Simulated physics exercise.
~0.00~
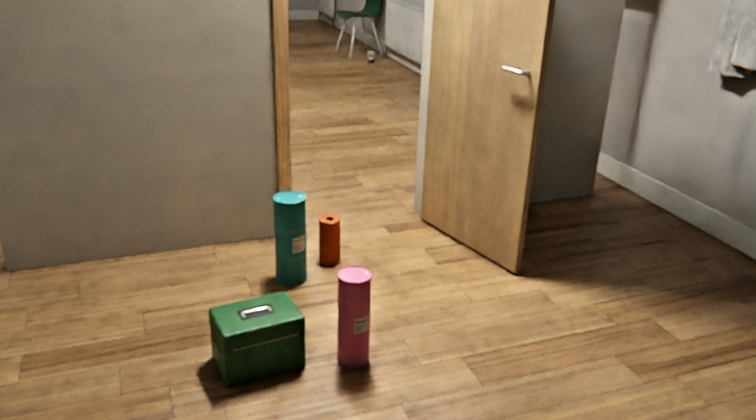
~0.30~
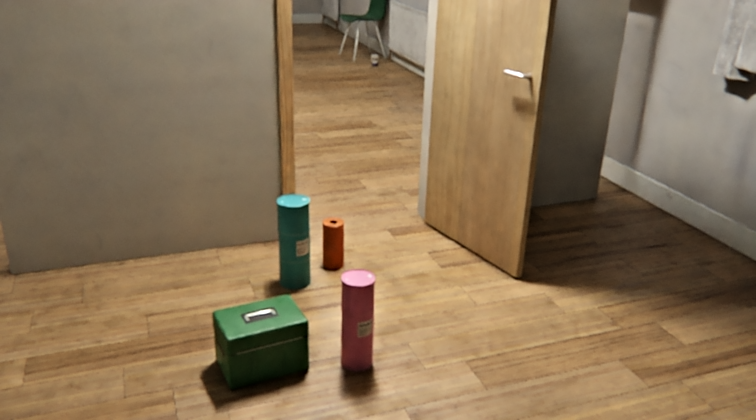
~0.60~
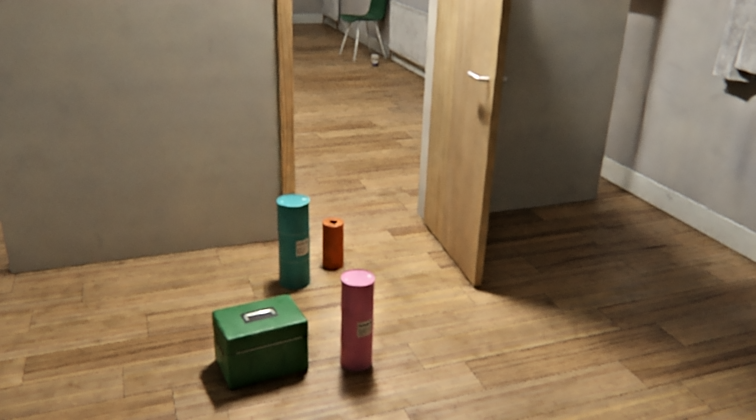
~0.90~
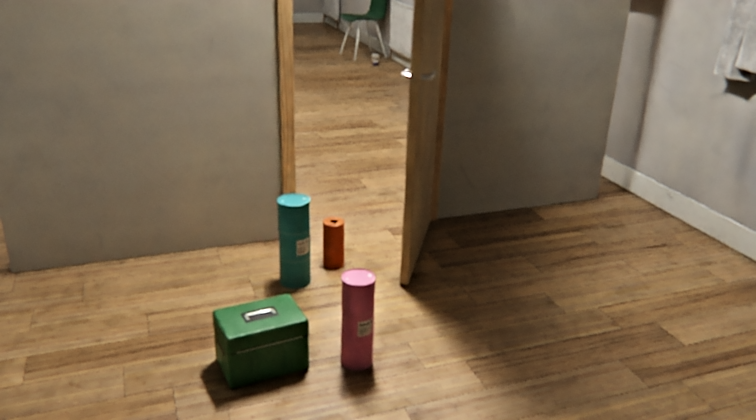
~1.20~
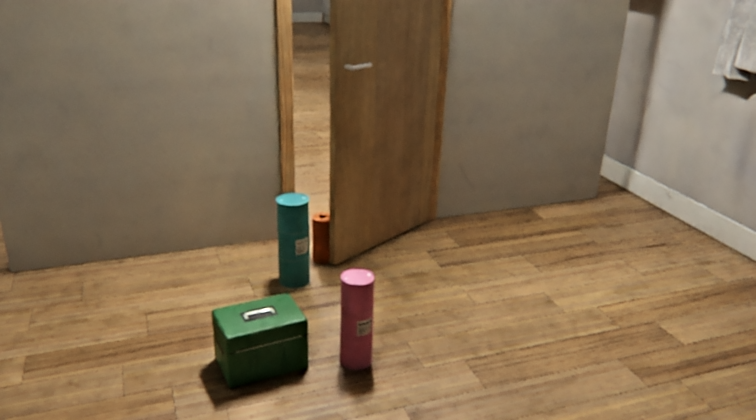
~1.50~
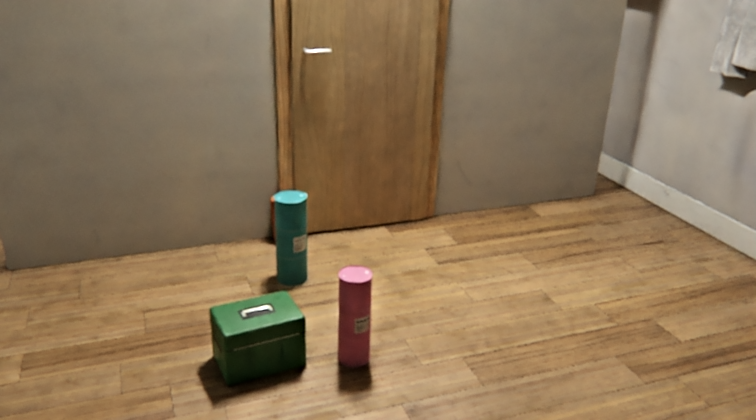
The clip shows a wooden door slowly swinging shut behind a green toolbox, a pink canister, a turquoise canister and an orange roll. As it closes, the roll shifts left and passes out of view behind the turquoise canister, while the other objects stay put and the door ends closed.
